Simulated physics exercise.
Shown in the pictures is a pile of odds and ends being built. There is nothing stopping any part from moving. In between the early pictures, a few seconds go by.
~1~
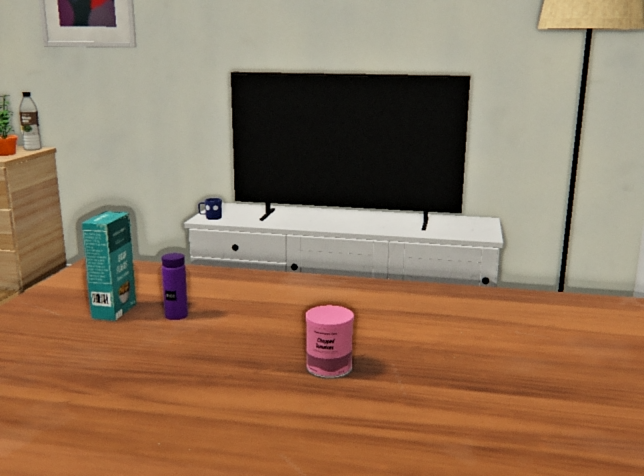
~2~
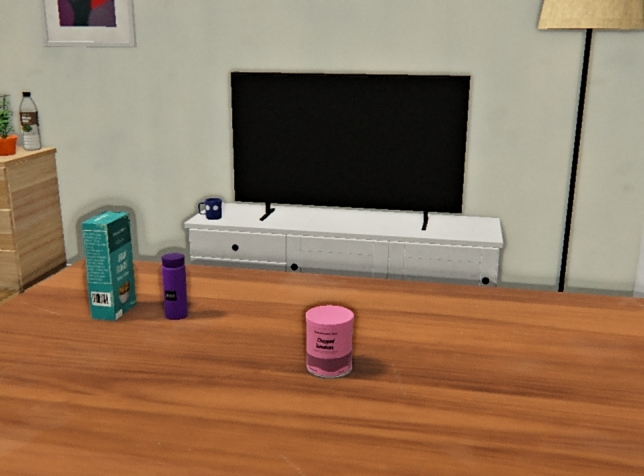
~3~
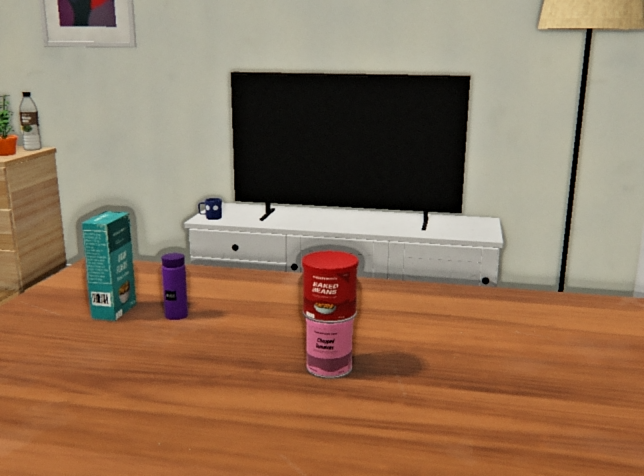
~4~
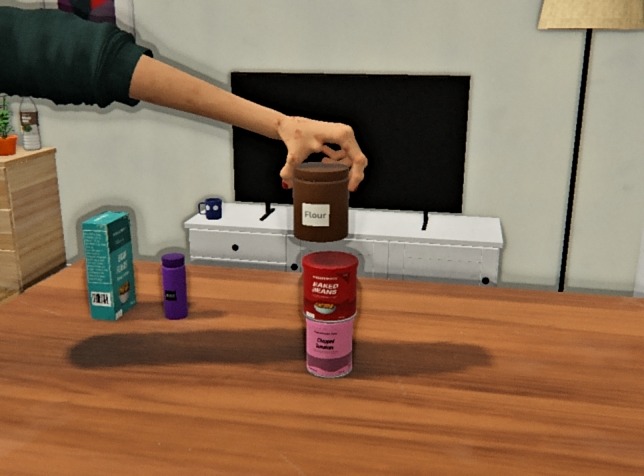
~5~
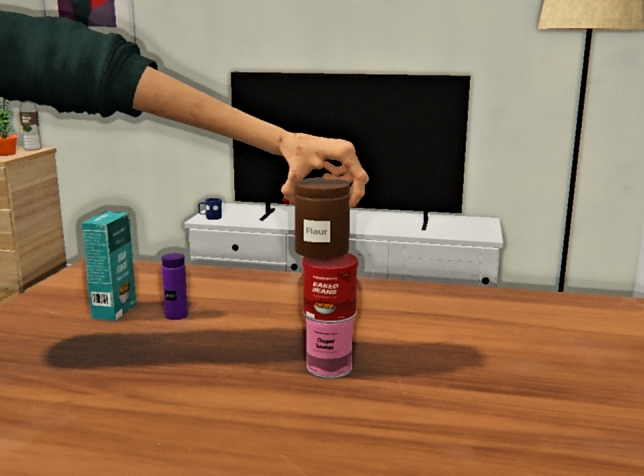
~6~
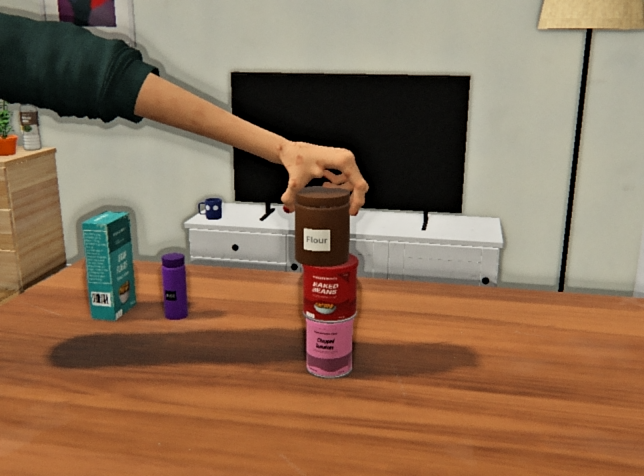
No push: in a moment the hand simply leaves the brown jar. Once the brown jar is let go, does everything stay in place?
Yes, everything stays in place.
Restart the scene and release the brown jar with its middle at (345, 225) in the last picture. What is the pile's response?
The pile then stays upright.
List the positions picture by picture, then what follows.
In the first frame, the last thing is not in view yet.
In the second frame, the last thing is not in view yet; purple shaker (175, 286).
In the third frame, the last thing is not in view yet; red pot (330, 287).
The fourth frame shows on its way; brown jar (321, 201); purple shaker (175, 286).
The fifth frame shows on its way; brown jar (322, 217); red pot (330, 287).
The sixth frame shows set down, still held; brown jar (322, 226); purple shaker (175, 286).
Then, 0.20 s on from there, no change.
Then, 0.50 s on from there, brown jar resting near (322, 226).
In the end, all 5 unmoved. At the end, from the last picture's camera, brown jar near (322, 226). The pile keeps its balance.
